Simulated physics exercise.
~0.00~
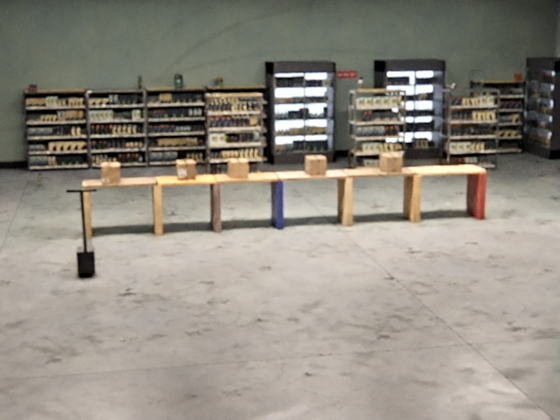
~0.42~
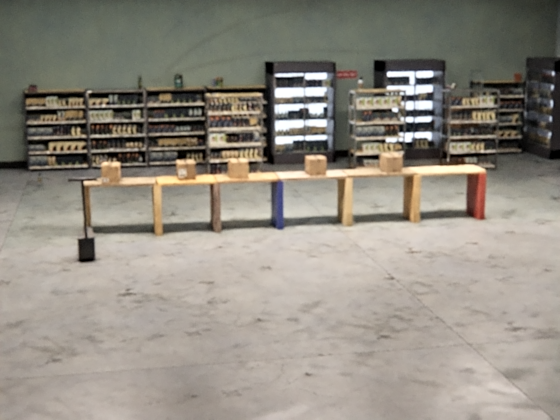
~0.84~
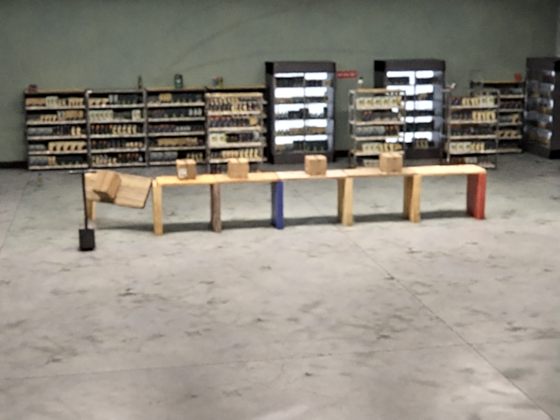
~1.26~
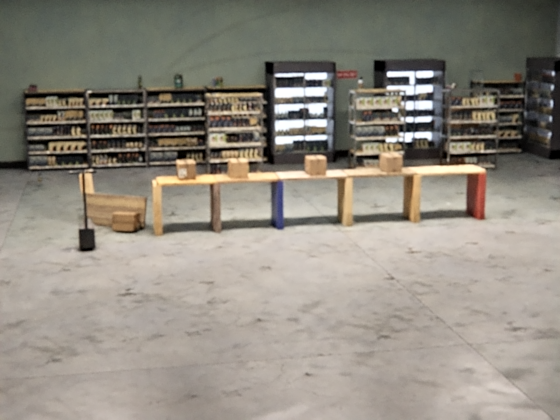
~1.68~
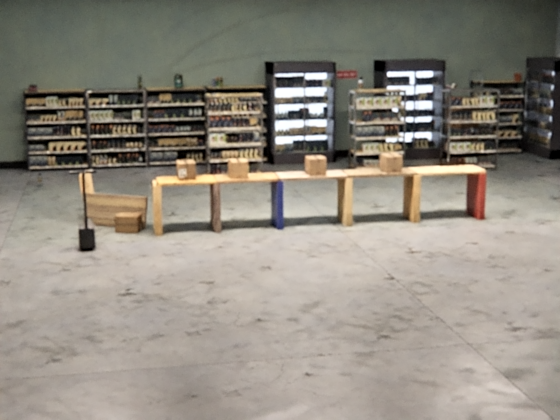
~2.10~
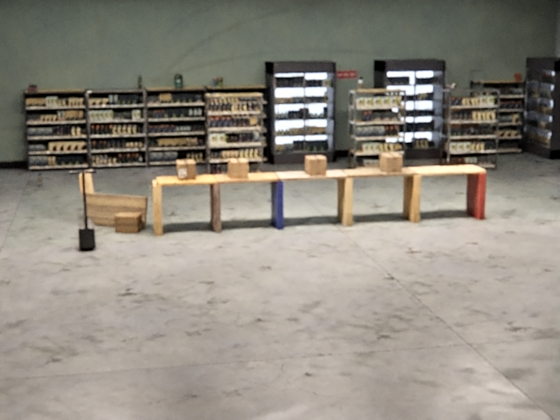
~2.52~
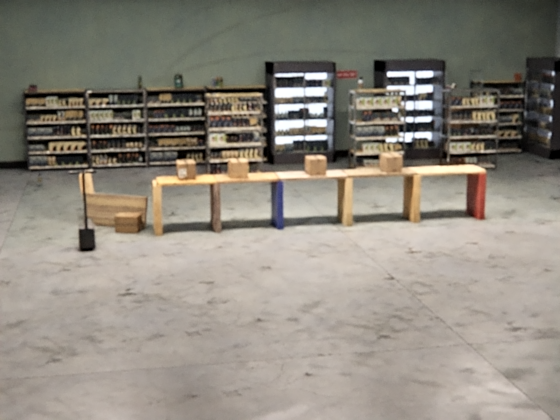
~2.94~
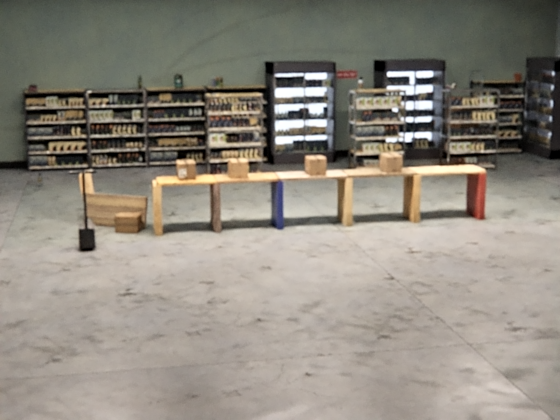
At the start, a long, low row of boards rests on upright slabs across a shop floor, with small cartons on top and stocked shelves behind. A narrow black jack stands at the left end and shifts slightly at the foot of the first upright. The leftmost board then drops at its left end, and the carton on it tips and slides with it. Both fall to the floor, the board leaning on its edge beside the end upright and the carton settling in front. The rest of the row, including the blue and red uprights, stays standing to the end.
